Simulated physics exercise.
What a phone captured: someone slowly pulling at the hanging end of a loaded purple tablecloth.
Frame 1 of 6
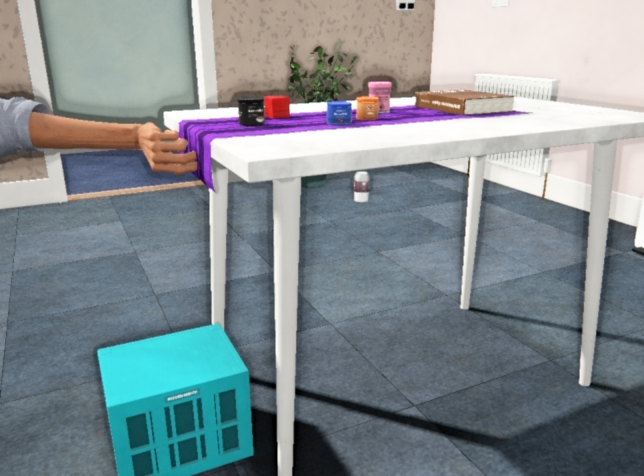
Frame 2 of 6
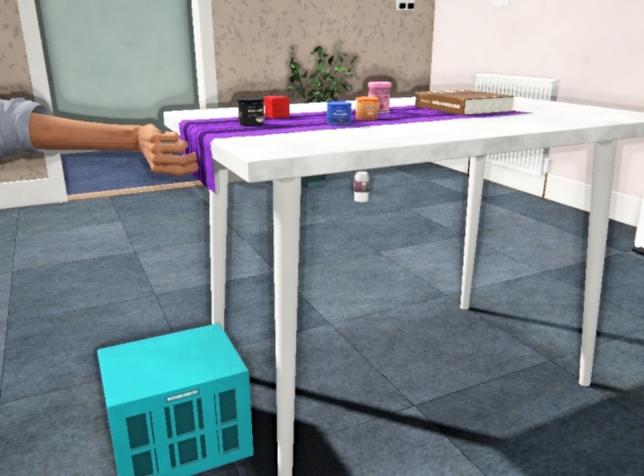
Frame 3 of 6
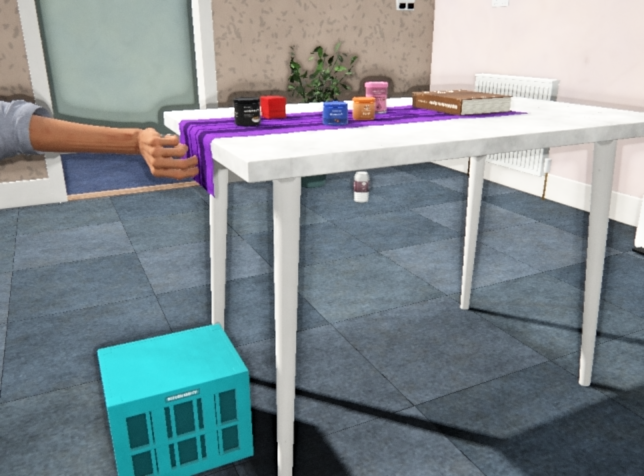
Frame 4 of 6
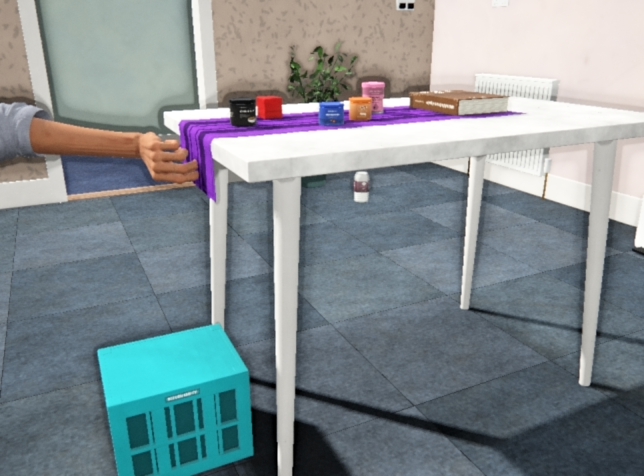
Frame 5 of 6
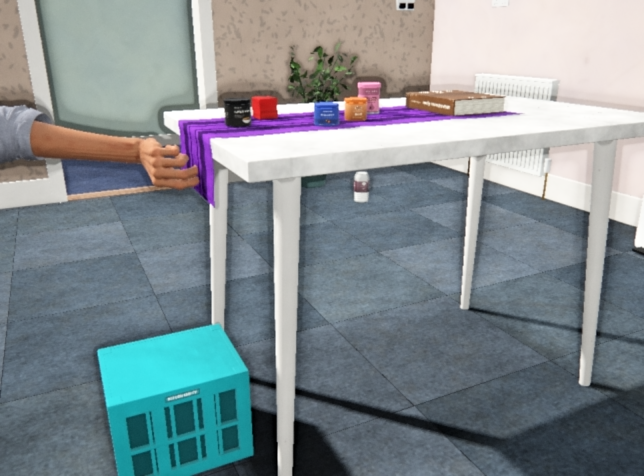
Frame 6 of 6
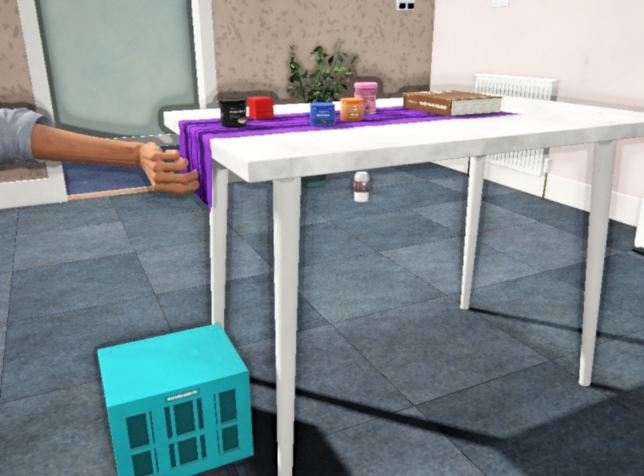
A hand reaching in from the left grips the hanging end of a purple cloth on a white table, seen from a fixed view in a grey-tiled room. On the cloth sit a black pot, a red cube, blue and orange pots, a pink can and a brown box, with a turquoise crate below. The hand slowly draws the cloth slightly down, and the items ride a little leftward.
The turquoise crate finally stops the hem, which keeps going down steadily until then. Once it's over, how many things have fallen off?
My guess is it ends up with four missing from the top.
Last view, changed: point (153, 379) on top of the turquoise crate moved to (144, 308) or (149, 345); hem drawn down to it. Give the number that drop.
Counts: 2, 3.
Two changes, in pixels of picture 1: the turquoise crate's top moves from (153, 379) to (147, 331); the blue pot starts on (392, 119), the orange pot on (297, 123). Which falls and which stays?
Result: Blue pot still there, orange pot gone.
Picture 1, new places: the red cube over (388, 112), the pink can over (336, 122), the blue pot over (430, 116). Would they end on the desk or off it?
The red cube stays put; the pink can ends up off; the blue pot stays put.
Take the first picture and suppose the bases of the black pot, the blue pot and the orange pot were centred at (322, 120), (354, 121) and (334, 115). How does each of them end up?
The black pot is off the top, the blue pot is off the top, the orange pot is off the top.
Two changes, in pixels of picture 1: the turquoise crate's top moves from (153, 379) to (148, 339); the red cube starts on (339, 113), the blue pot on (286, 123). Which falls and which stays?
The red cube ends up still on top and the blue pot ends up off the top.
A little later, hem near (201, 266); black pot gone.
Next, hem near (204, 320); black pot, red cube and blue pot gone.
When it is over, hem on the crate; black pot, red cube, blue pot and orange pot gone. The answer is four.
